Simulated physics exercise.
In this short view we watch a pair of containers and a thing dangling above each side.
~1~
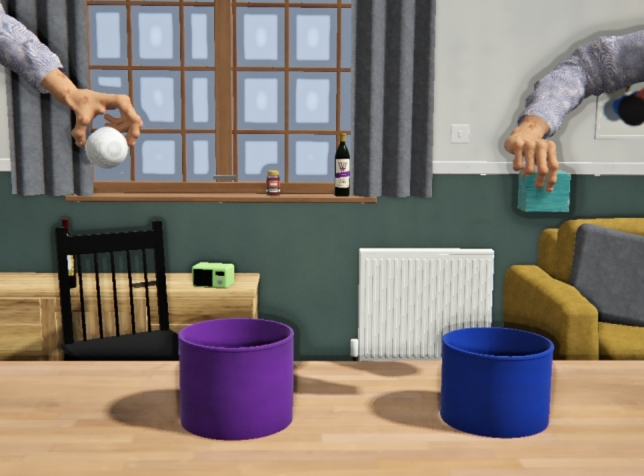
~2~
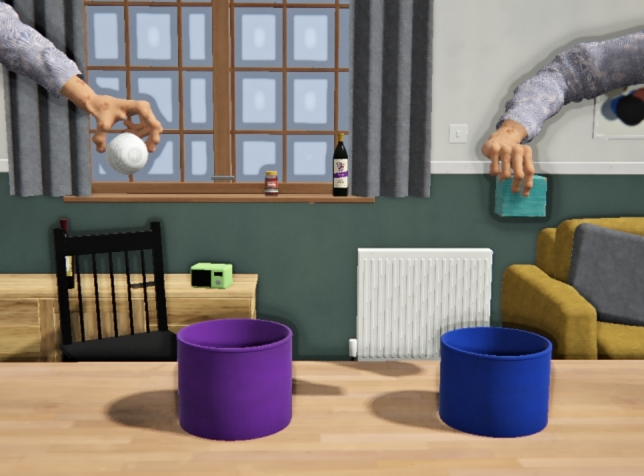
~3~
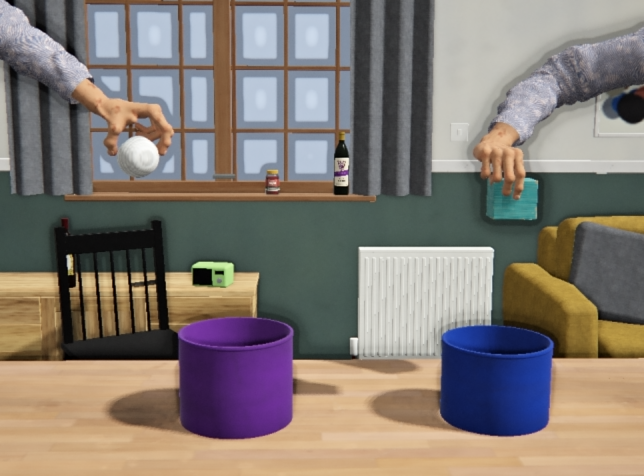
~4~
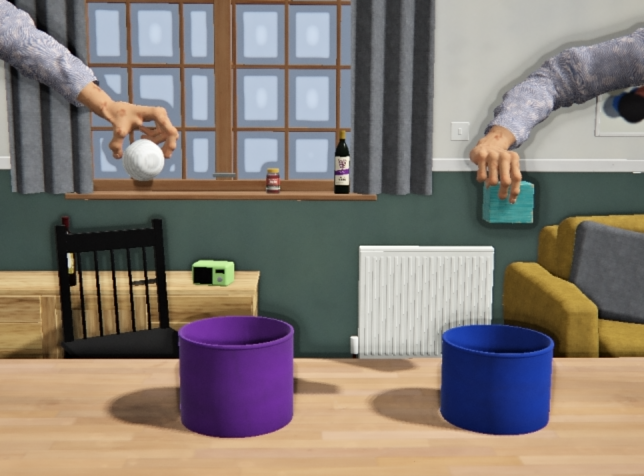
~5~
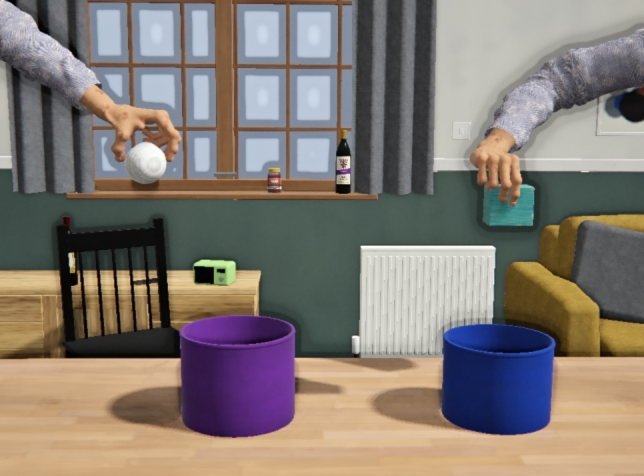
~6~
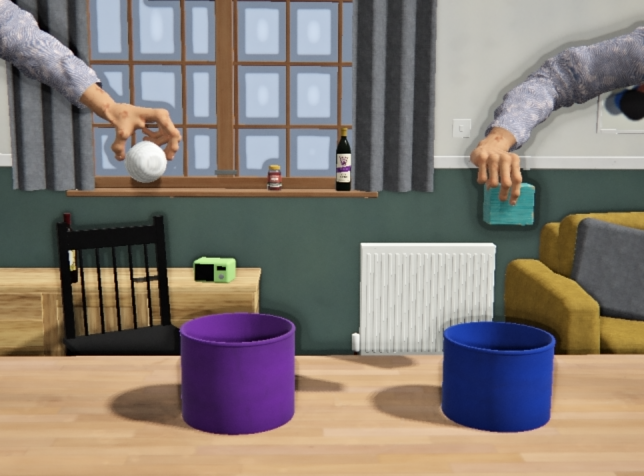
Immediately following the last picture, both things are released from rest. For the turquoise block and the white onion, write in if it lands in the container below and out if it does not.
Turquoise block: In, white onion: Out.
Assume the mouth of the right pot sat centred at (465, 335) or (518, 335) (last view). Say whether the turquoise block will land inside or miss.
On the first try it settles within, and on the second it settles within.
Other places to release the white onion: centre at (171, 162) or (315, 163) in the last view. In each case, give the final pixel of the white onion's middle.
About (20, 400) and (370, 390).
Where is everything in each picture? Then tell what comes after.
The first frame shows still on the way; turquoise block (544, 191); white onion (107, 148); right pot (496, 380).
The second frame shows still on the way; white onion (127, 154); left bucket (235, 376).
The third frame shows still on the way; turquoise block (512, 198); right pot (495, 378).
The fourth frame shows still on the way; white onion (143, 160); left bucket (237, 374).
The fifth frame shows still on the way; turquoise block (508, 205); right pot (497, 377).
The sixth frame shows in place, still held; turquoise block (508, 204); white onion (146, 162); left bucket (238, 371).
Then, 0.18 s past the last view, turquoise block travelled about its own width near (506, 254); white onion travelled about its own width near (147, 213).
Then, 0.30 s past the last view, turquoise block in the air near (501, 372); white onion in the air near (151, 335).
Finally, the turquoise block drops into the container, near (500, 391); the white onion ends up outside, near (152, 395).
